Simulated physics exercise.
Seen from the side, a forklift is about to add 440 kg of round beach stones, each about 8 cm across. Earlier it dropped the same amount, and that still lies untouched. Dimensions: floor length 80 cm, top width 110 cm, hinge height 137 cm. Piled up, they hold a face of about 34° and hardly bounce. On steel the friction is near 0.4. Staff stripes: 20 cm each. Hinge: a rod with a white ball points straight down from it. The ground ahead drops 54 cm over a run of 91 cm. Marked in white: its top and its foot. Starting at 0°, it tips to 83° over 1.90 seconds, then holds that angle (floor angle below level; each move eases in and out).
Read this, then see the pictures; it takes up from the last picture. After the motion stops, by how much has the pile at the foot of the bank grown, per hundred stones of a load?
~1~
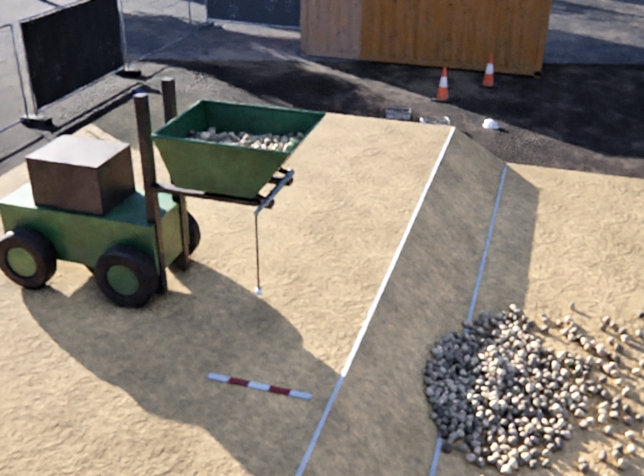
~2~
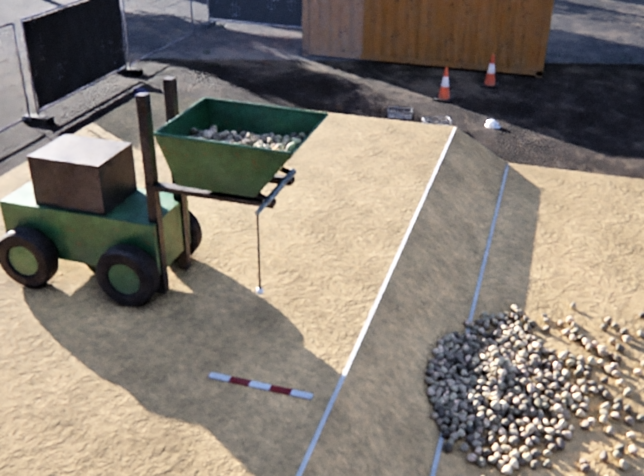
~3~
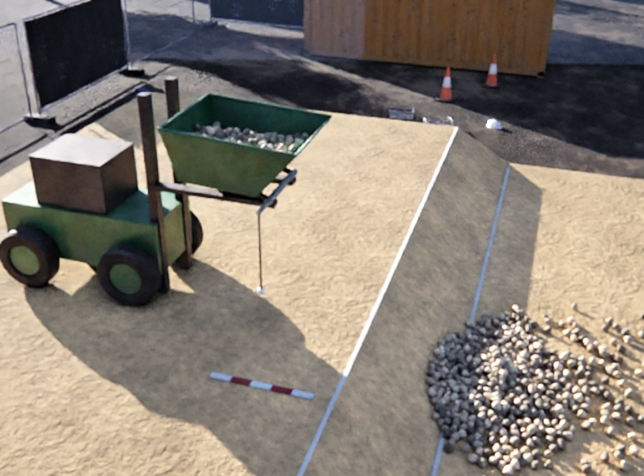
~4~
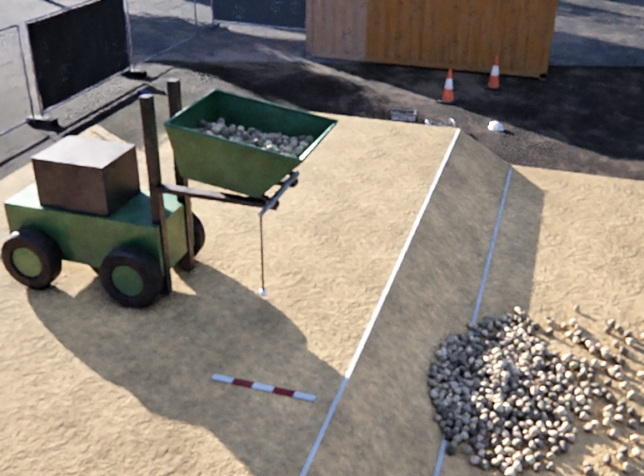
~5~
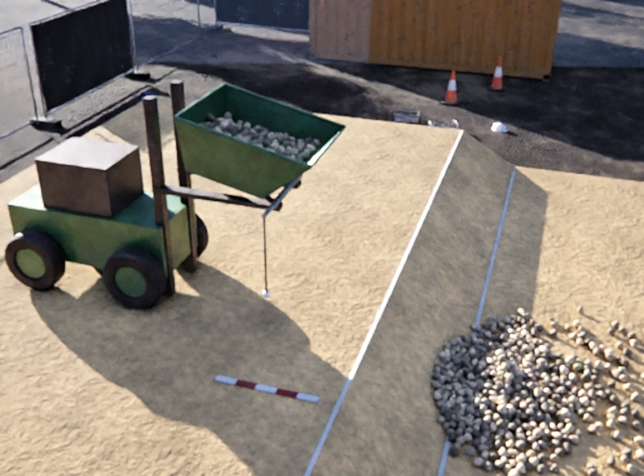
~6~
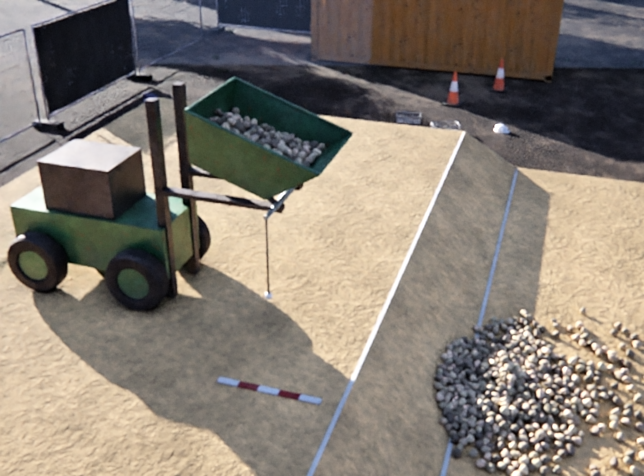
I would say it grows by roughly 61 per cent of a load.
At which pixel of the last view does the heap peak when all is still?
Around (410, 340).
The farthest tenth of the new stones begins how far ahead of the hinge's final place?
I'd say close to 250 centimetres ahead of it.
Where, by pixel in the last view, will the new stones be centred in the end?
Centre at roughly (470, 369).
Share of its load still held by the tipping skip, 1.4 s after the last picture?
It still holds about 30 per cent.
Then, 0.8 s after the last picture the floor is at 70°; in per cent of one load, 100 in the tipping skip, 9 on the top or the slope, 88 at the foot of the bank; the foremost stones are past the picture's edge.
Then, 1.4 s after the last picture the floor is at 83°; in per cent of one load, 30 in the tipping skip, 79 on the top or the slope, 88 at the foot of the bank; the foremost stones are past the picture's edge.
Then, 1.7 s after the last picture the floor is at 83°; in per cent of one load, 5 in the tipping skip, 78 on the top or the slope, 114 at the foot of the bank; the foremost stones are past the picture's edge.
Then, 4.4 s after the last picture the floor is at 83°; in per cent of one load, 0 in the tipping skip, 48 on the top or the slope, 149 at the foot of the bank; the foremost stones are past the picture's edge. Net gain at the foot of the bank, 61.
